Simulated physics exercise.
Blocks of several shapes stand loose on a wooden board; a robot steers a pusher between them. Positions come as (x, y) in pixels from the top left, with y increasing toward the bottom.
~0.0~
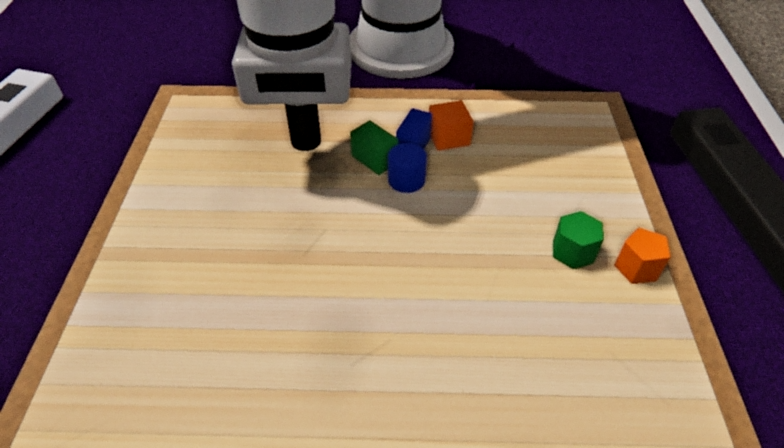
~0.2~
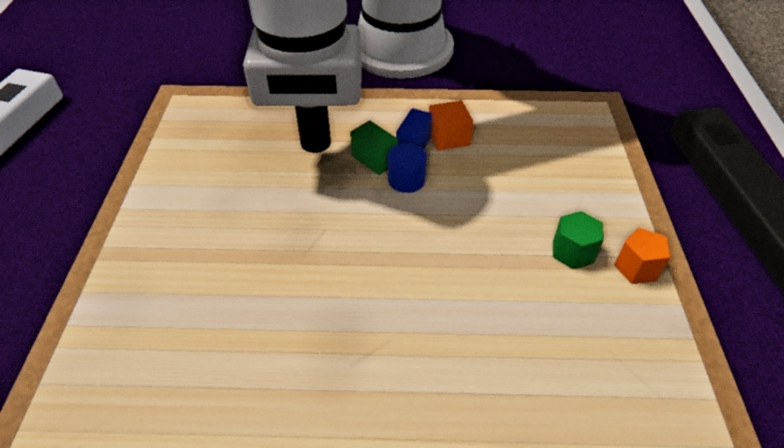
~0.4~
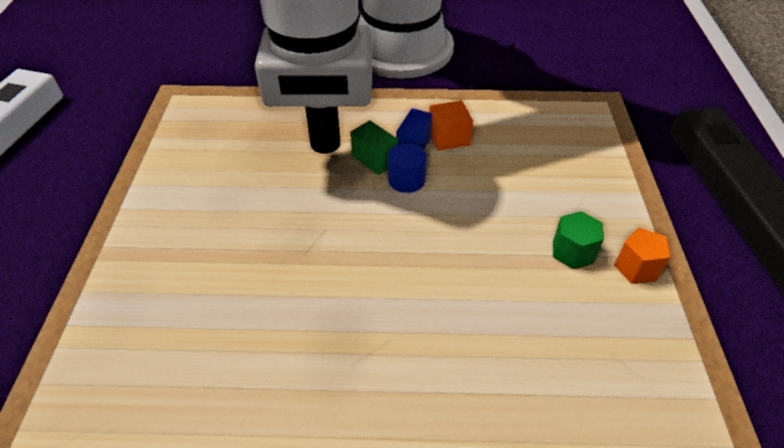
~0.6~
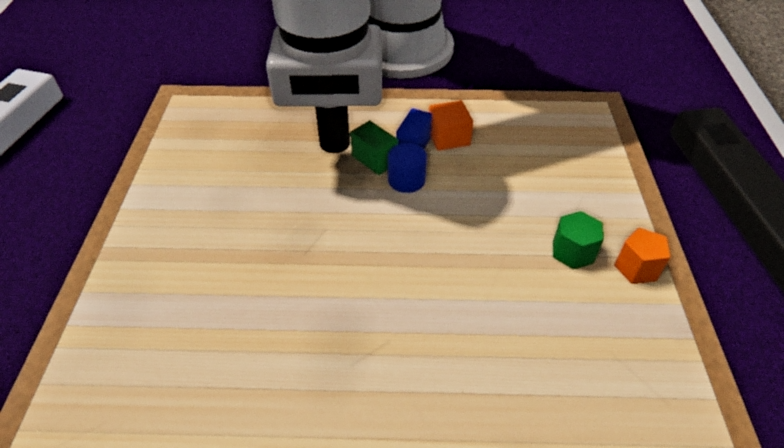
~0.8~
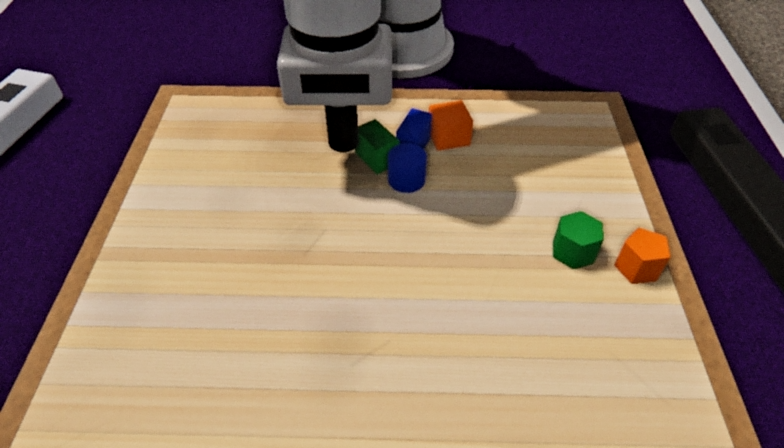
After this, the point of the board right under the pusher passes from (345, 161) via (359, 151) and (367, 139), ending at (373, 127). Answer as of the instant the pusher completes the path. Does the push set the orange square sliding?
It seems not.
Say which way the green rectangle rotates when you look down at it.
It turns clockwise.
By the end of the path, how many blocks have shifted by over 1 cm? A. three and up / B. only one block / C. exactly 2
B (only one block)
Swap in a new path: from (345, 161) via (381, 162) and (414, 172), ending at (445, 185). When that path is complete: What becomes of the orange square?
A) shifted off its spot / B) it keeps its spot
The correct letter is A.
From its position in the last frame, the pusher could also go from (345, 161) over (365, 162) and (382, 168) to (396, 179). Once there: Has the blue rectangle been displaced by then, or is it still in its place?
It is shifted.
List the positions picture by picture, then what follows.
Pusher tip (306, 142); block tops, green rectangle (374, 134); blue rectangle (414, 122); orange square (451, 112), in the first frame.
Pusher (316, 144); blocks unchanged, in the second frame.
Pusher (326, 144); blocks unchanged, in the third frame.
Pusher (335, 144); blocks unchanged, in the fourth frame.
Pusher (344, 143); green rectangle (376, 133); blue rectangle (414, 122); orange square (451, 112), in the fifth frame.
What follows on the original path. Halfway along, pusher (363, 127); green rectangle (389, 128), turned 55° clockwise; blue rectangle (419, 122).
At the end, pusher (372, 109); green rectangle (389, 128), turned 55° clockwise; blue rectangle (419, 122), turned 10° anticlockwise; orange square in place.
